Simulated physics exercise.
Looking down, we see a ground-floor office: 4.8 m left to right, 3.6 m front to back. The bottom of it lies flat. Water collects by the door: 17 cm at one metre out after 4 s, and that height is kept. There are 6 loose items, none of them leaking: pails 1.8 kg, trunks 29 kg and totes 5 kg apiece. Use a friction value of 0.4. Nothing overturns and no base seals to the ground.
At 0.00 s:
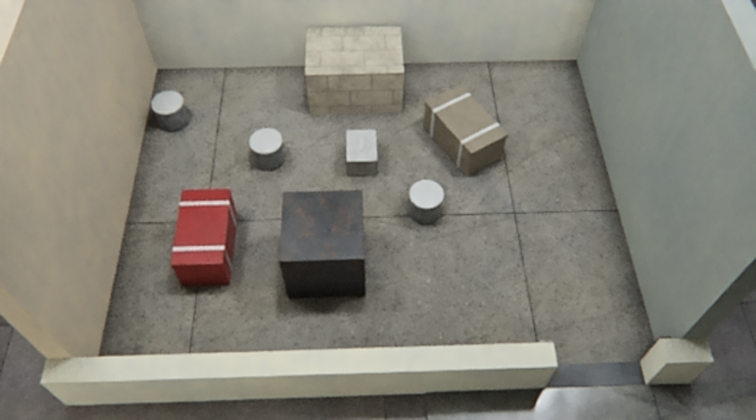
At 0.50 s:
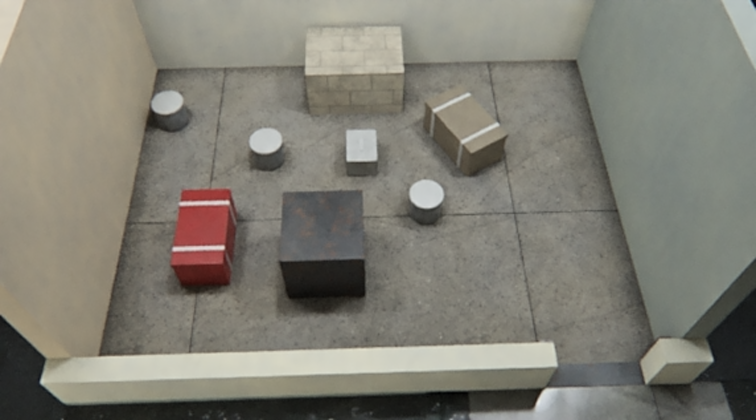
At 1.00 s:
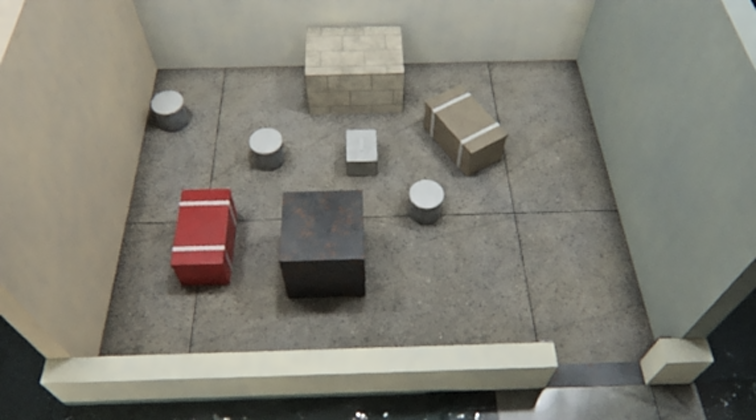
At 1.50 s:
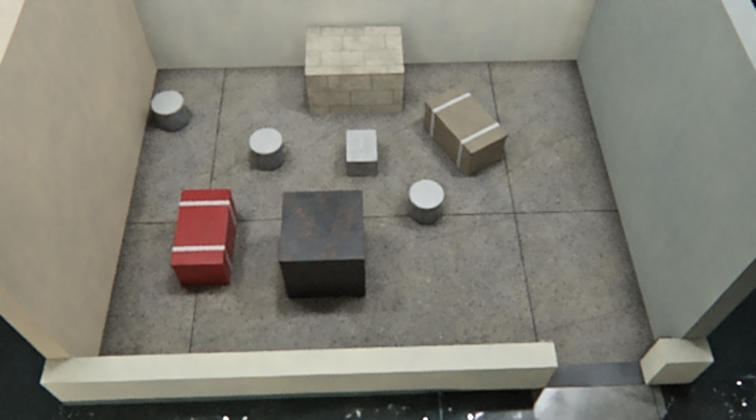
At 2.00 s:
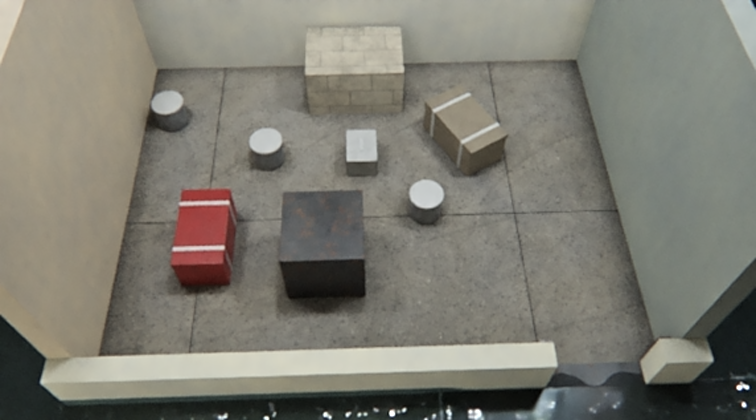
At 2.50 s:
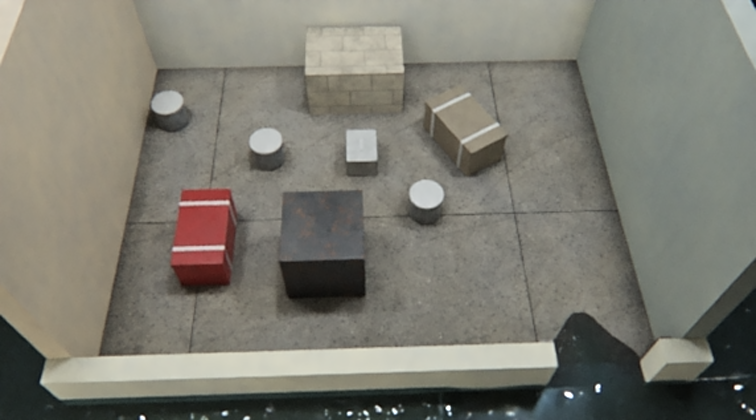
A ground-floor office with pale walls and a grey tiled floor is seen from above by a camera that stays still. A red trunk with white bands sits left of a dark block, with a pale brick block at the back, a brown banded box to the right, and small grey items between. Dark water spreads outside the low front wall, then pushes a small tongue through the doorway, while everything inside stays put.
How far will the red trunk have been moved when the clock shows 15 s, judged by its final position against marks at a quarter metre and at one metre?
It will stay close to its spot.
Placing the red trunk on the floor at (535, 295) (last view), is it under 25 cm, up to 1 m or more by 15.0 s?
Outcome - it covers a small distance.
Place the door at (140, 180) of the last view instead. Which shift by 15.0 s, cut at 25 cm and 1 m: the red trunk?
Result for the red trunk: Negligible displacement.
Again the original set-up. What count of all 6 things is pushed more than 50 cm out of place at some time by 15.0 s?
I count 5 of them.
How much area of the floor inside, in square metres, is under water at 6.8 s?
About 8.5 m2 is covered.
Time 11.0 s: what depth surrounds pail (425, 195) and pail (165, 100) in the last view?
I'd put it at 3 cm and 2 cm respectively.
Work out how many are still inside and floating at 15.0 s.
Count: 4.
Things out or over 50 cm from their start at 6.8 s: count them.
My count gives 1.
After 3.5 s the red trunk is near (202, 225), 0.0 m from its start, aground; 0 afloat.
After 6.8 s the red trunk is near (202, 225), 0.0 m from its start, aground; 0 afloat.
After 11.0 s the red trunk is near (202, 225), 0.0 m from its start, aground; 4 afloat.
After 15.0 s the red trunk is near (202, 225), 0.0 m from its start, aground; 4 afloat.
